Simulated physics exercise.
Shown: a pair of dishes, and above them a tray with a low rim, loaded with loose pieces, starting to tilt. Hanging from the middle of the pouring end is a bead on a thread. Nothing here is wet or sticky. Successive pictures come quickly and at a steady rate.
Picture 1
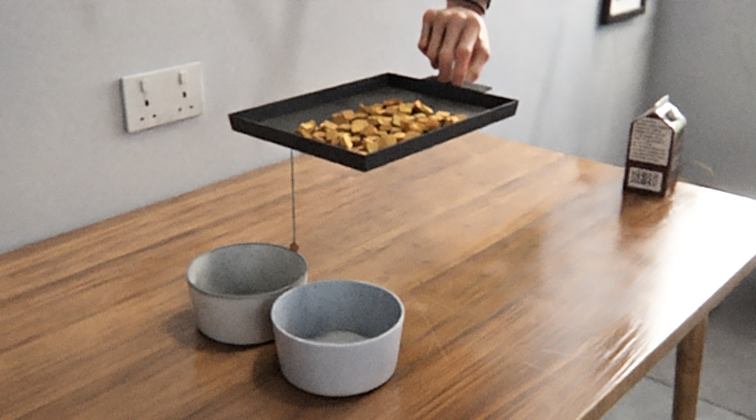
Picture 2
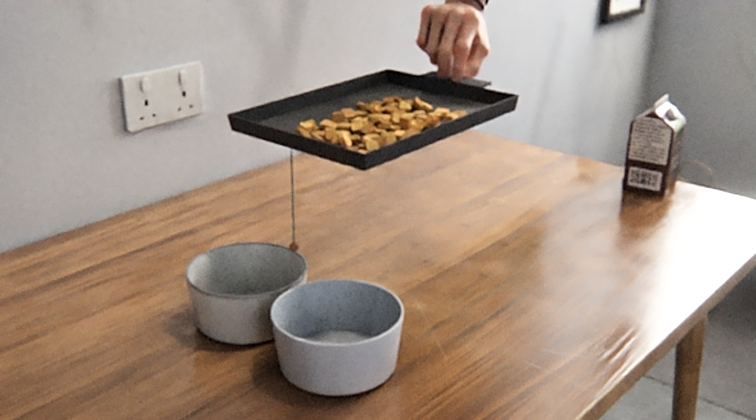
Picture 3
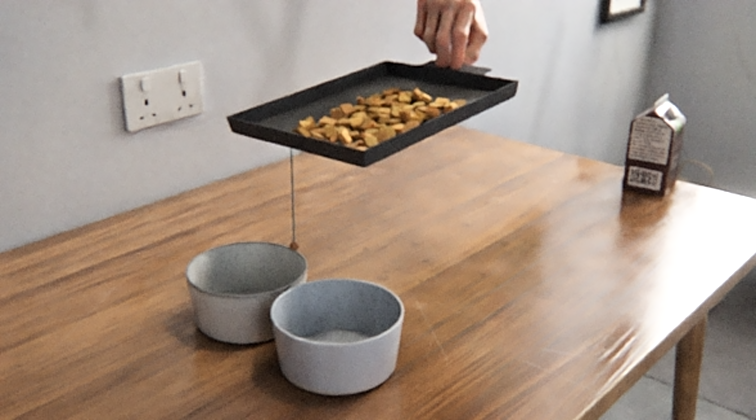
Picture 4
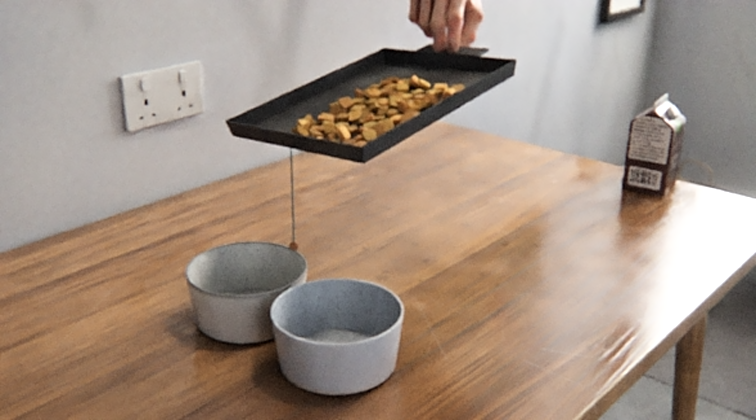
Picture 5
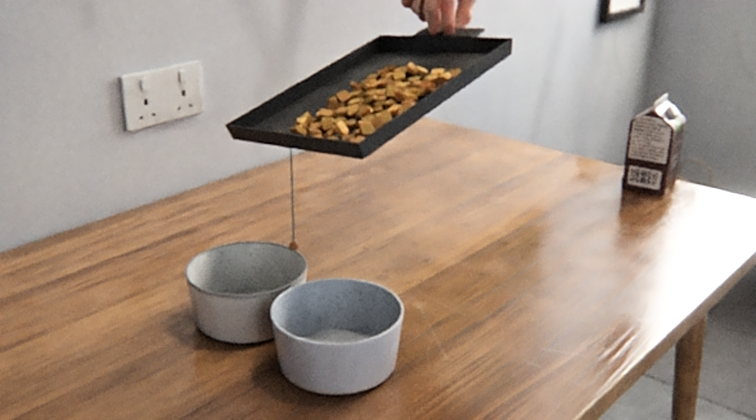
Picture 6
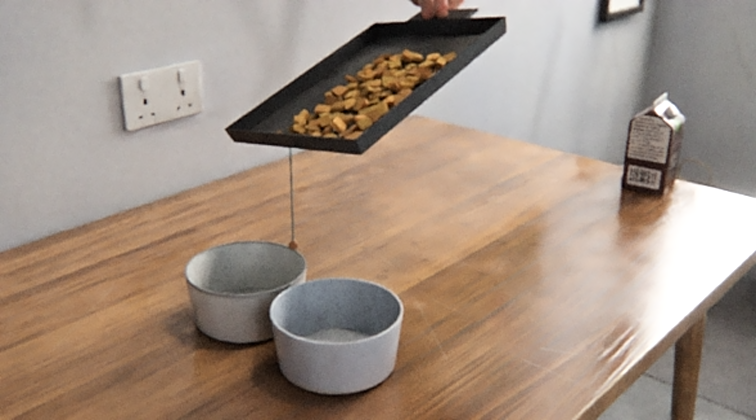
A black tray of cereal pieces tilts as a hand raises its far end above two bowls.
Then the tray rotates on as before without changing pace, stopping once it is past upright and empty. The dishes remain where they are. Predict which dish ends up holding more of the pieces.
The fuller dish will be the one on the left.
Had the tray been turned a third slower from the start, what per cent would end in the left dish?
I'd expect near 50 per cent.
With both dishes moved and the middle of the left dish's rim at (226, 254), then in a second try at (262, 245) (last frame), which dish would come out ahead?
First try: The leftmost dish. Second try: The leftmost dish.
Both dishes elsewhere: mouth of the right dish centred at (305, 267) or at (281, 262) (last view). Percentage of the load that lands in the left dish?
In order, 80 % and 50 %.
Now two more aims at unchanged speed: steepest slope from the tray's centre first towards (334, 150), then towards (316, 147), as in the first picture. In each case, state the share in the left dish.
In turn some 20 and 40 per cent.
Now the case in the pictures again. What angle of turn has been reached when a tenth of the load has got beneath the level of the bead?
At some 80 degrees.
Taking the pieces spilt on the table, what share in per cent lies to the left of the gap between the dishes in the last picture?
Around 90 %.
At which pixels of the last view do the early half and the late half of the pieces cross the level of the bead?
About (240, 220) to begin with, then about (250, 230).
Shortly afterwards, tray tipped steeply; the whole lot on the tray.
Next, tray tipped past a quarter turn; near two thirds on the tray; a little in the left dish; near a quarter outside both; a little in the air.
Some moments later, tray tipped past a quarter turn; near a third in the left dish; near two thirds outside both.
In the end, tray tipped past a quarter turn; none at all in the right dish; near a third in the left dish; near two thirds outside both.
